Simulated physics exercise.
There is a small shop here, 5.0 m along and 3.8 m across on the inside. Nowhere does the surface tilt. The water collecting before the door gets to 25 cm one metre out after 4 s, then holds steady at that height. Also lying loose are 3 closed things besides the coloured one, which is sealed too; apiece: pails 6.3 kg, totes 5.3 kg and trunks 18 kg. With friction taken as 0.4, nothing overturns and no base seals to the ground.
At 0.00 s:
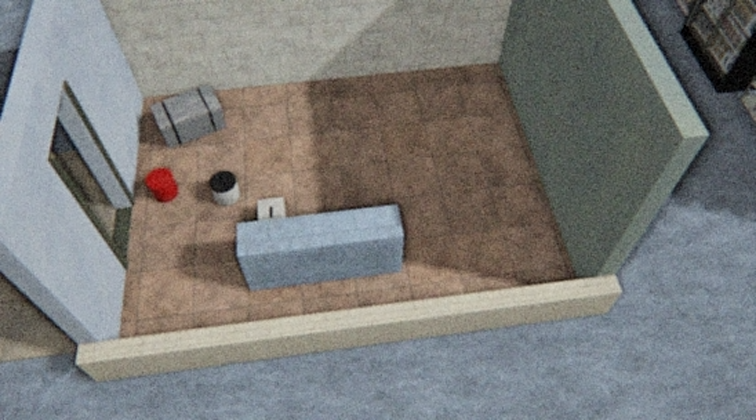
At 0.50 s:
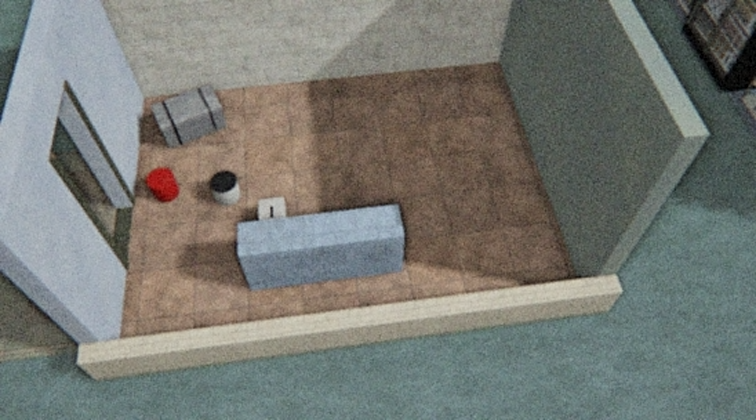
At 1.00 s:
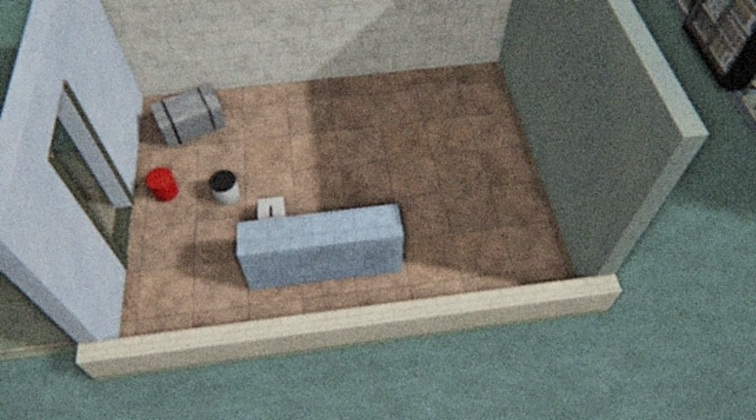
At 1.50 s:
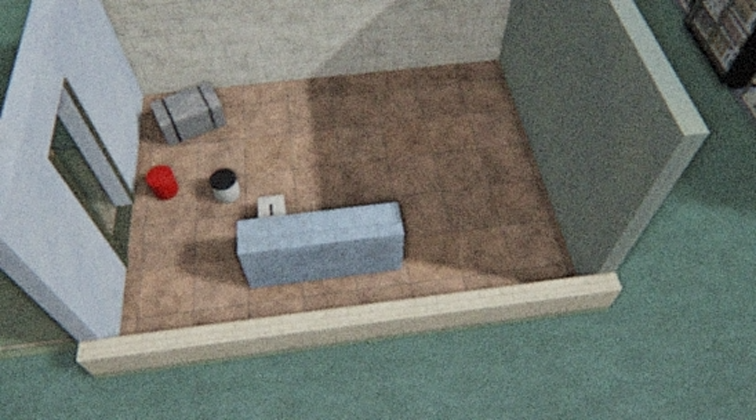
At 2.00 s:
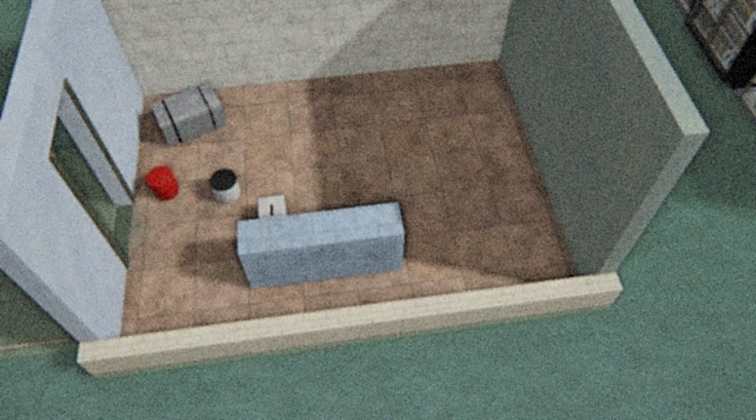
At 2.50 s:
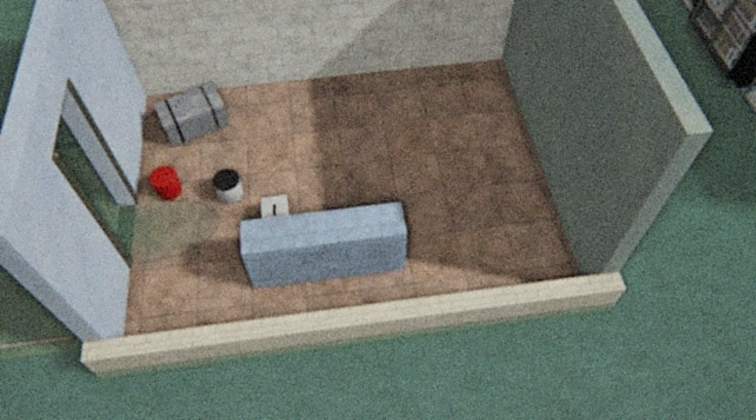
A small open-topped shop standing in greenish water, a thin sheet spreading in through the doorway toward an unmoving red pail.
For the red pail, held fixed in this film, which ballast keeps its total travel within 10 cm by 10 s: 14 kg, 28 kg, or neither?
The answer is the light one.
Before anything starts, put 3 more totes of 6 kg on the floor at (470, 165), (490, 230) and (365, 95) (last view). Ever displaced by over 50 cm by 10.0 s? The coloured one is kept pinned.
First: Beyond the limit; second: Beyond the limit; third: Inside the limit.
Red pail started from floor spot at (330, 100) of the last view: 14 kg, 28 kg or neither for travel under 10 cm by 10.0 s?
Result: Both pass.
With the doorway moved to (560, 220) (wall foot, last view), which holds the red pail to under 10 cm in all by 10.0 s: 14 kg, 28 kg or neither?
Moved there, the light choice works.
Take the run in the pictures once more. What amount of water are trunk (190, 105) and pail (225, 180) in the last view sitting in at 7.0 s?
I'd put it at 2 cm and 4 cm respectively.
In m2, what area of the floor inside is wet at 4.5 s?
My estimate is roughly 6.5 m2.
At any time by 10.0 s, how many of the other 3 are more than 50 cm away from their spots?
That comes to 2.
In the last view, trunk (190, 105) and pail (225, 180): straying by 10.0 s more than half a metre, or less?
Respectively: Threshold not reached and threshold exceeded.
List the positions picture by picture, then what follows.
The first frame shows the red pail at (159, 178), on the bottom; 0.0 m2 under water; 0 of 4 have shifted.
The second frame shows the red pail at (160, 178) rests on the ground; 0.0 m2 under water; 0 of 4 have shifted.
The third frame shows the red pail at (159, 178), on the bottom; 0.0 m2 under water; 0 of 4 have shifted.
The fourth frame shows the red pail at (159, 176) rests on the ground; water covers 0.0 m2; 0 of 4 have shifted.
The fifth frame shows the red pail at (160, 177), on the bottom; 0.1 m2 under water; 0 of 4 have shifted.
The sixth frame shows the red pail at (163, 176) rests on the ground; 0.6 m2 under water; 0 of 4 have shifted.
After 3.5 s the red pail would be 0 cm from its start with 14 kg and 0 cm from its start with 28 kg; 4 cm of water round it then.
After 4.5 s the red pail would be 0 cm from its start with 14 kg and 0 cm from its start with 28 kg; 6 cm of water round it then.
After 7.0 s the red pail would be 1 cm from its start with 14 kg and 0 cm from its start with 28 kg; 6 cm of water round it then.
After 10.0 s the red pail would be 1 cm from its start with 14 kg and 0 cm from its start with 28 kg; 7 cm of water round it then.
